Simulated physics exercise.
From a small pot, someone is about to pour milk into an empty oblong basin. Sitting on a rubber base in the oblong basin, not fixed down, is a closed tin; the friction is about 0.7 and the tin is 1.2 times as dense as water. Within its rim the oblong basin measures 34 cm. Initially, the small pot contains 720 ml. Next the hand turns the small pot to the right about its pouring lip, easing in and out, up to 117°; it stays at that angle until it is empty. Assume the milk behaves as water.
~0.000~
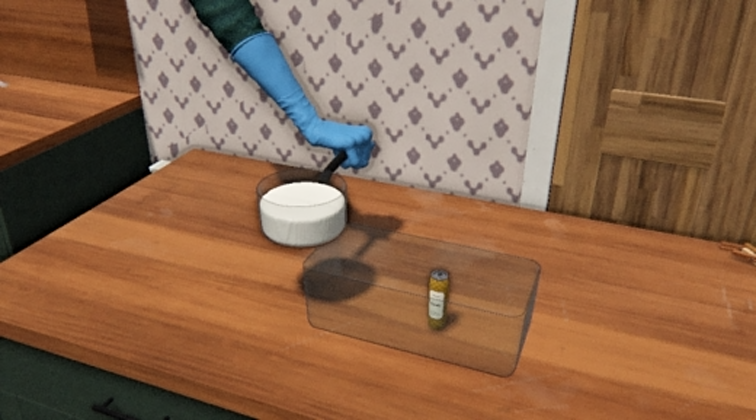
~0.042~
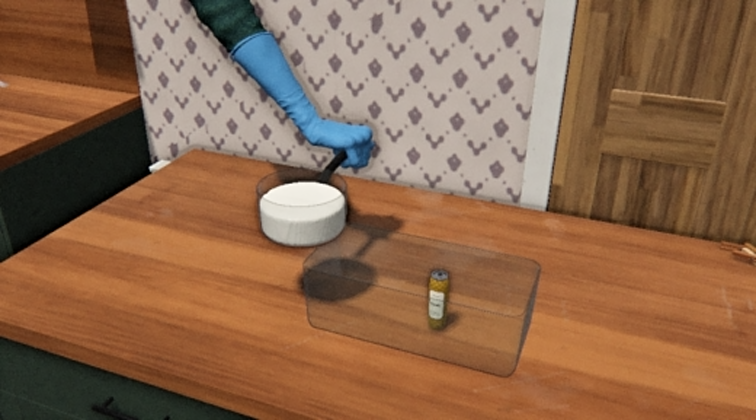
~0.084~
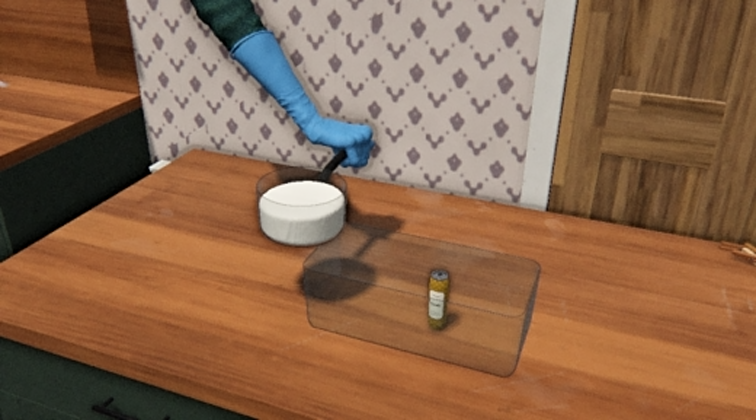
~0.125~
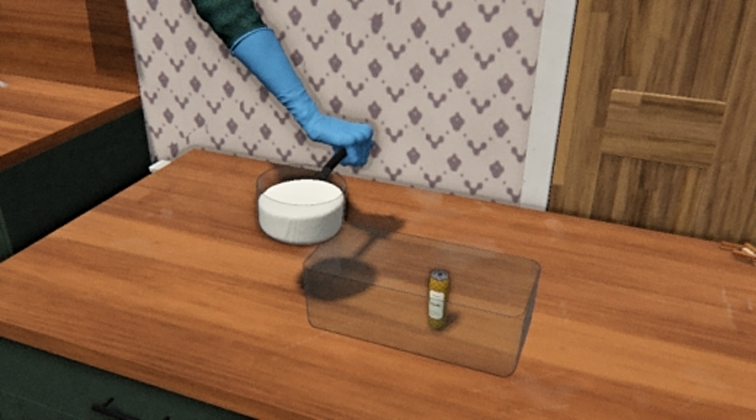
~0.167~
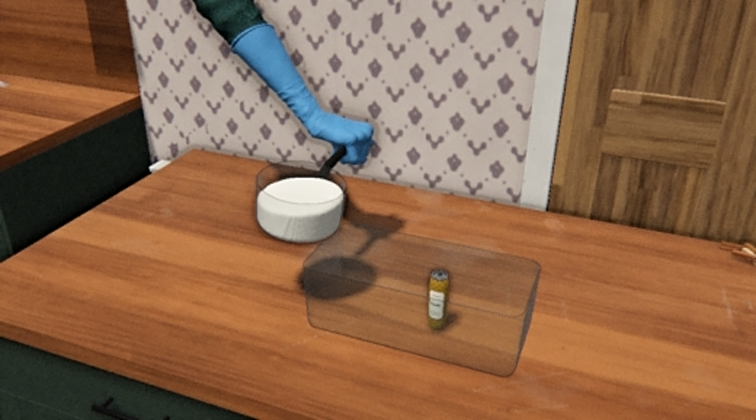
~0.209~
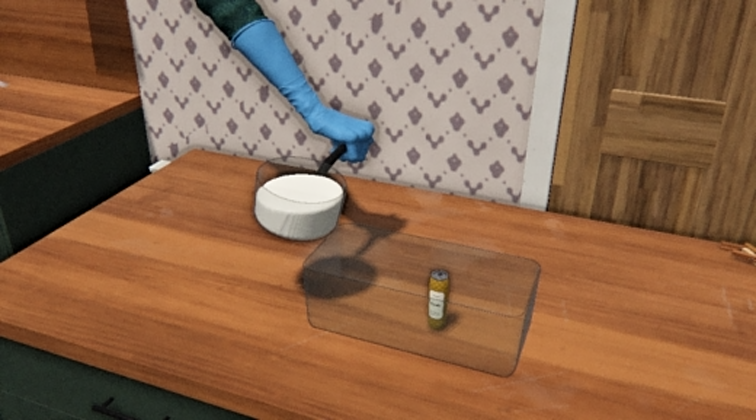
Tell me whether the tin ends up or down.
My bet is it never capsizes.
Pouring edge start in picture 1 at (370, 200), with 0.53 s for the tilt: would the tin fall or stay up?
Then the tin comes down.
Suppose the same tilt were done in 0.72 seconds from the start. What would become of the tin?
Outcome - the tin ends up overturned.
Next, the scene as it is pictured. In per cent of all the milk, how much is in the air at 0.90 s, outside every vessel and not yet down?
Estimate: About 14 in a hundred.
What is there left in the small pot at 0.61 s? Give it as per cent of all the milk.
Roughly 66 %.
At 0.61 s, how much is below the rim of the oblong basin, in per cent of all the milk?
Roughly 4 percent of it.
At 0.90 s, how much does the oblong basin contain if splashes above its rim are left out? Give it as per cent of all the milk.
Close to 80 in a hundred.
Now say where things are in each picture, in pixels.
It leans 0°; its right rim is at (342, 195); the milk meets the walls at (268, 192) and (343, 206); the oblong basin's rim runs from (322, 244) to (533, 290); the tin's top is at (440, 278), in the first picture.
It leans 0°; its right rim is at (342, 195); the milk meets the walls at (268, 192) and (343, 206), in the second picture.
It leans 2°; its right rim is at (342, 195); the milk meets the walls at (267, 191) and (342, 205), in the third picture.
It leans 4°; its right rim is at (342, 195); the milk meets the walls at (267, 190) and (342, 202), in the fourth picture.
It leans 7°; its right rim is at (342, 196); the milk meets the walls at (265, 188) and (341, 200), in the fifth picture.
It leans 11°; its right rim is at (342, 196); the milk meets the walls at (265, 184) and (340, 198), in the sixth picture.
Then, 0.61 s in, the tilt is 74° and 65 per cent is still to pour; the tin stands where it began.
Then, 0.90 s in, the tilt is 112° and 7 per cent is still to pour; the tin stands where it began.
Then, 1.20 s in, the tilt is 117° and 0 per cent is still to pour; the tin stands where it began.
Then, 1.53 s in, the tilt is 117° and 0 per cent is still to pour; the tin stands where it began.
Finally, the tin stands where it began.
